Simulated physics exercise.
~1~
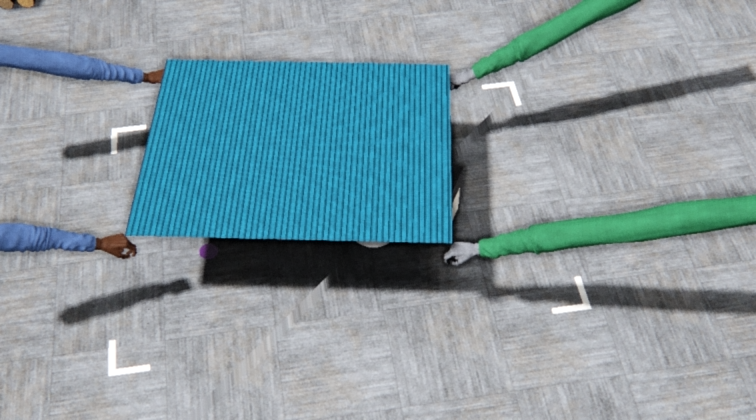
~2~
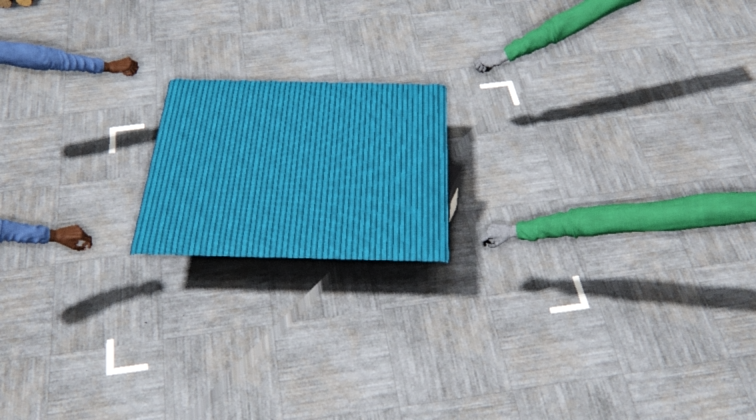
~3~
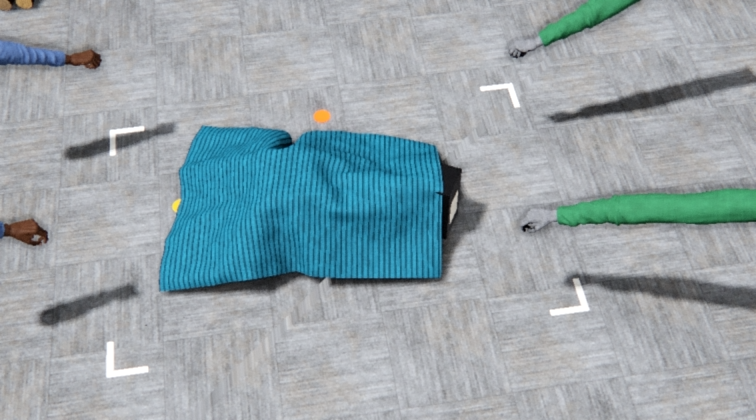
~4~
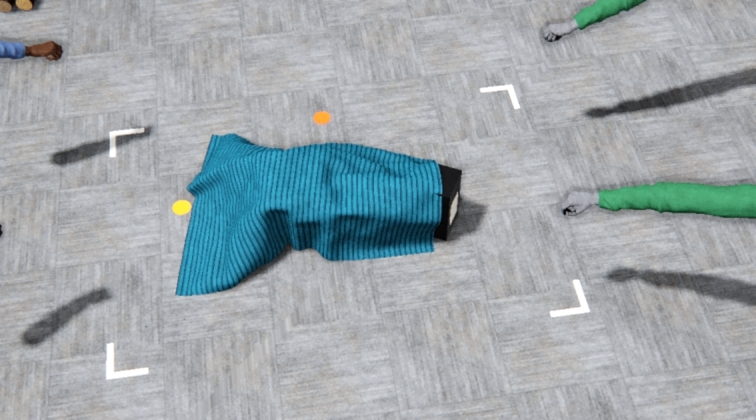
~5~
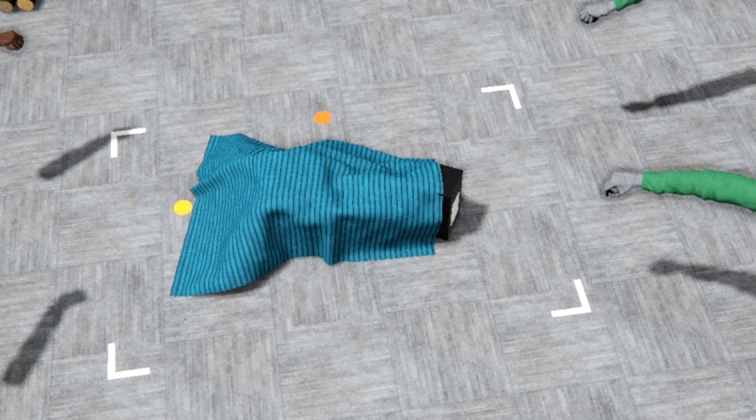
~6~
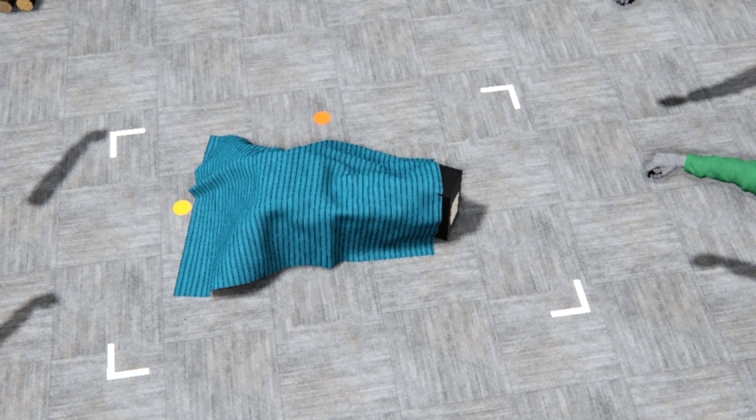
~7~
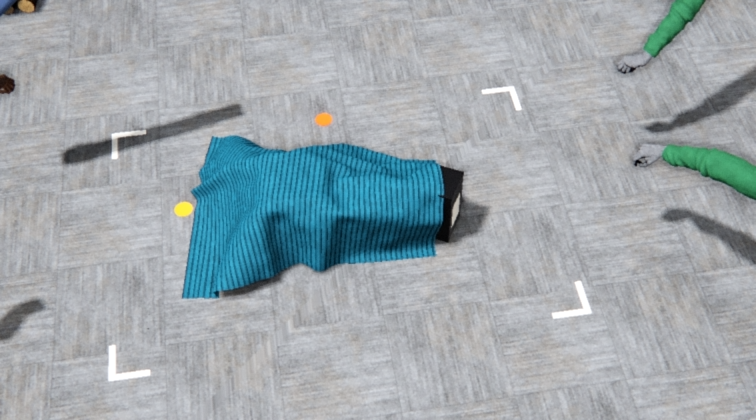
At the start, two arms in blue sleeves on the left and two in green sleeves on the right hold a striped teal blanket level above a grey floor marked with white corner brackets. The hands let go and draw back as the blanket drops. It lands over a dark box and other objects, crumpling into folds and uncovering an orange disc behind it. Its left side then draws inward, leaving a yellow disc in the open. The arms retreat further, and the blanket lies draped in a lumpy heap, with the box's right end still poking out.
